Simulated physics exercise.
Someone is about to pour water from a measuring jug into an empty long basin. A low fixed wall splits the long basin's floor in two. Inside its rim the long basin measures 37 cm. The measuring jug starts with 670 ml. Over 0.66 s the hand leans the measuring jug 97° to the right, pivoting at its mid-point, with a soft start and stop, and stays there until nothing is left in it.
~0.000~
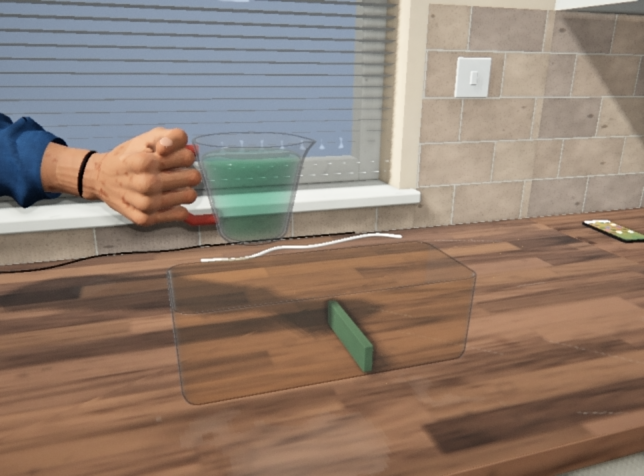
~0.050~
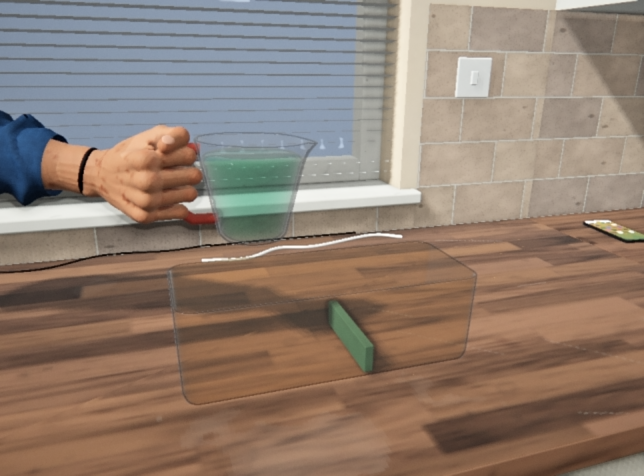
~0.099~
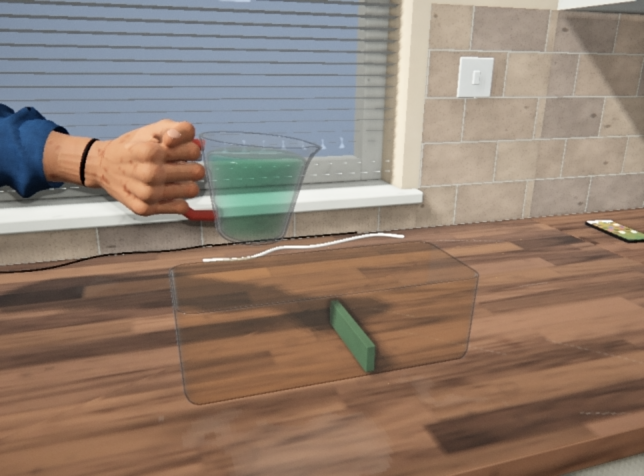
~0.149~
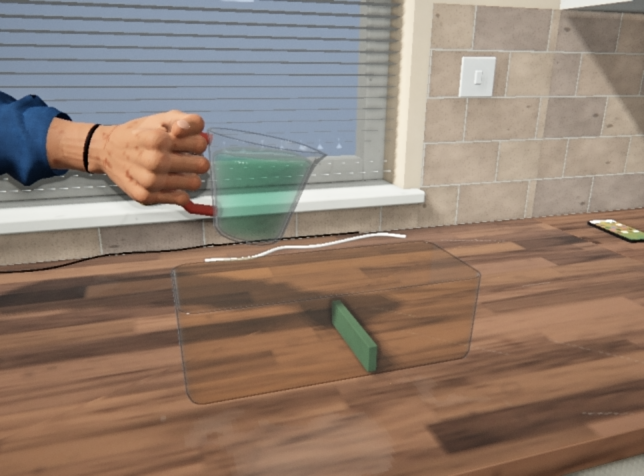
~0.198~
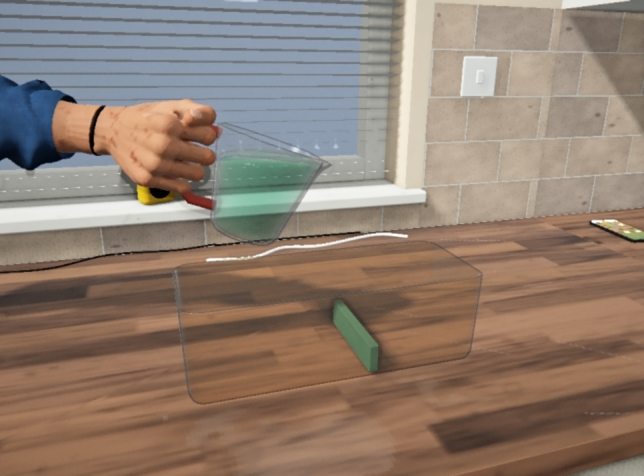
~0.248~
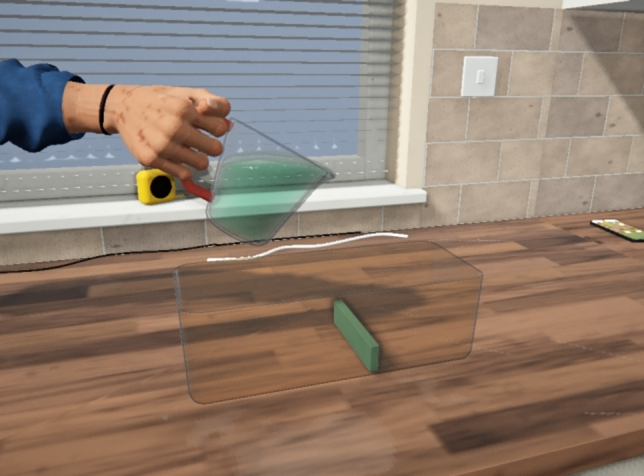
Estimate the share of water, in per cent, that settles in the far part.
About 58 per cent.
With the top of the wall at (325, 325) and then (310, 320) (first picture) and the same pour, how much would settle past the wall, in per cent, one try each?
In turn about 90 and 95 per cent.
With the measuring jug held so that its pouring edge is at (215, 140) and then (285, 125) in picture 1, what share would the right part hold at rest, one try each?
In turn about 15 and 20 per cent.
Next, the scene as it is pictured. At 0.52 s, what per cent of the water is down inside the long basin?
Near 30 in a hundred.
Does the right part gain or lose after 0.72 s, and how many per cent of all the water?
The share moves up, by some 6 per cent.
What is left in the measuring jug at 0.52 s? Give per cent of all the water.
About 48 per cent.
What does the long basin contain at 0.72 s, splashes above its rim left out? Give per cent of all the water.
About 82 per cent.
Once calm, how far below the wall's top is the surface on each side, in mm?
Some 26 mm on the left and 16 mm on the right.
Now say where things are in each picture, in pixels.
In the first picture, tilt 0°; pouring edge (315, 139); surface from (200, 156) to (299, 152); the long basin's rim runs from (170, 290) to (450, 258); the wall's top is at (349, 323).
In the second picture, tilt 1°; pouring edge (317, 141); surface from (201, 155) to (301, 153).
In the third picture, tilt 5°; pouring edge (321, 145); surface from (205, 153) to (304, 155).
In the fourth picture, tilt 12°; pouring edge (327, 153); surface from (211, 153) to (311, 157).
In the fifth picture, tilt 20°; pouring edge (332, 163); surface from (218, 156) to (320, 159).
In the sixth picture, tilt 30°; pouring edge (334, 176); surface from (220, 164) to (328, 167); 1 per cent is over the edge.
After 0.52 s the tilt is 87° and 48 per cent is still to pour, 3 is left of the wall and 27 right of it.
After 0.72 s the tilt is 97° and 10 per cent is still to pour, 29 is left of the wall and 52 right of it.
After 0.93 s the tilt is 97° and 1 per cent is still to pour, 39 is left of the wall and 58 right of it.
After 1.16 s the tilt is 97° and 0 per cent is still to pour, 40 is left of the wall and 58 right of it.
In the end 40 per cent lies left of the wall, 58 right of it and 1 outside.
